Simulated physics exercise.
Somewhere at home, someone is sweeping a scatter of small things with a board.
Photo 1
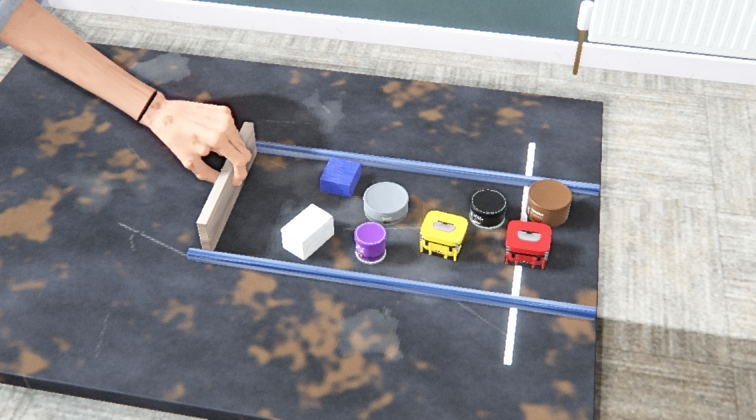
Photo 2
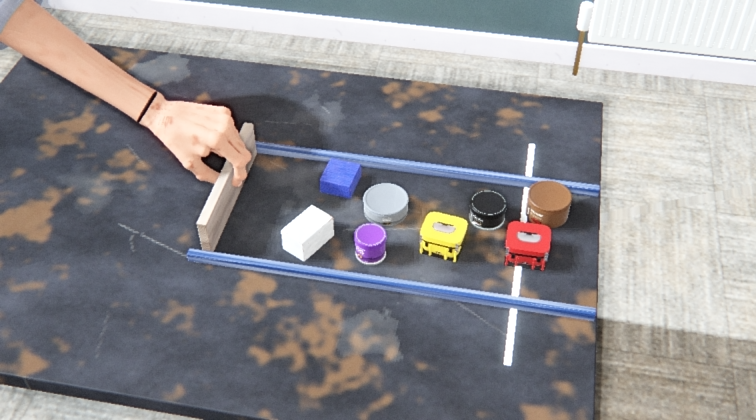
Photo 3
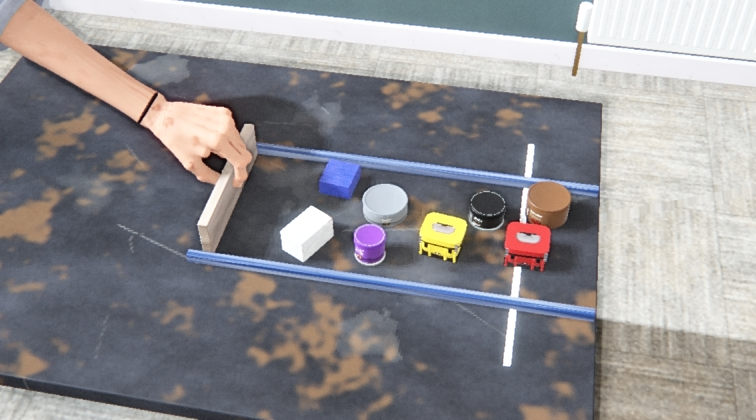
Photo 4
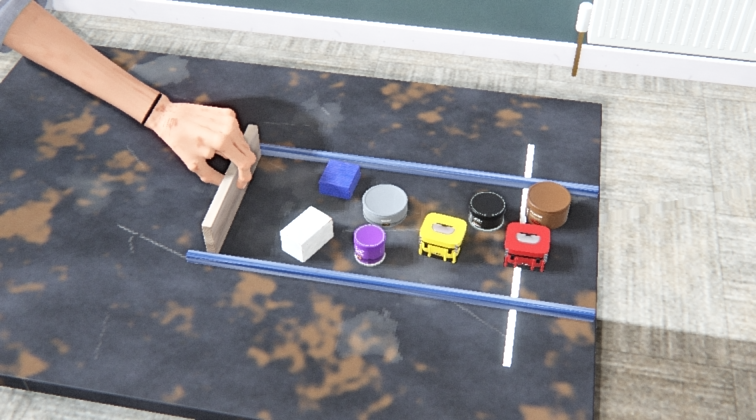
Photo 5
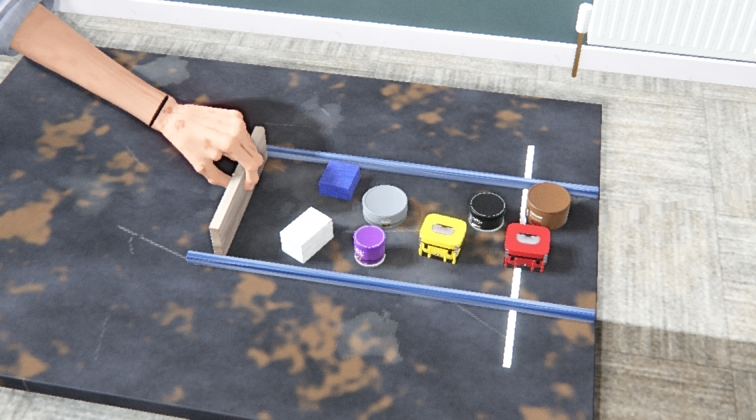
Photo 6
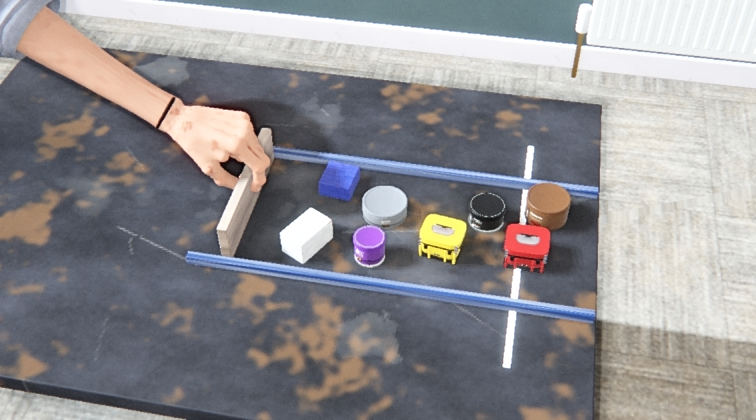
A hand grips a pale board at the left end of two blue rails on a dark, rust-mottled tabletop, seen from above at an angle in a room. Between the rails sit a blue block, white block, grey tub, purple pot and yellow case, with a black tin, brown tub and red case near white tape at right. The hand slides the board slightly right, the objects and view staying practically still.
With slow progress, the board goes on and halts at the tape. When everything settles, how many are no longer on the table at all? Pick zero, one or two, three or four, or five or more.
One or two are off the table.
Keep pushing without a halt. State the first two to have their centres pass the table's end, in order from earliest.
It goes the red case and after it the brown tub.
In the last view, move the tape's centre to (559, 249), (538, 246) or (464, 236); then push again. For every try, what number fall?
Try 1: 5; try 2: 2; try 3: 0.
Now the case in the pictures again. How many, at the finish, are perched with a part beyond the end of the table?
It totals 1.
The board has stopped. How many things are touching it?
3 touch it.
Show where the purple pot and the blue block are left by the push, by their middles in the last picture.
I'd put one at around (564, 279) and the other at around (541, 203).
Soon after, none off yet; brown tub at rest near (547, 207); red case at rest near (526, 248); black tin at rest near (487, 213).
Then, none off yet; brown tub moved a little near (569, 204); red case moved about its own width near (572, 257); black tin moved about its own width near (531, 213).
By the end, the number that fall off is one or two; fallen, red case and brown tub.
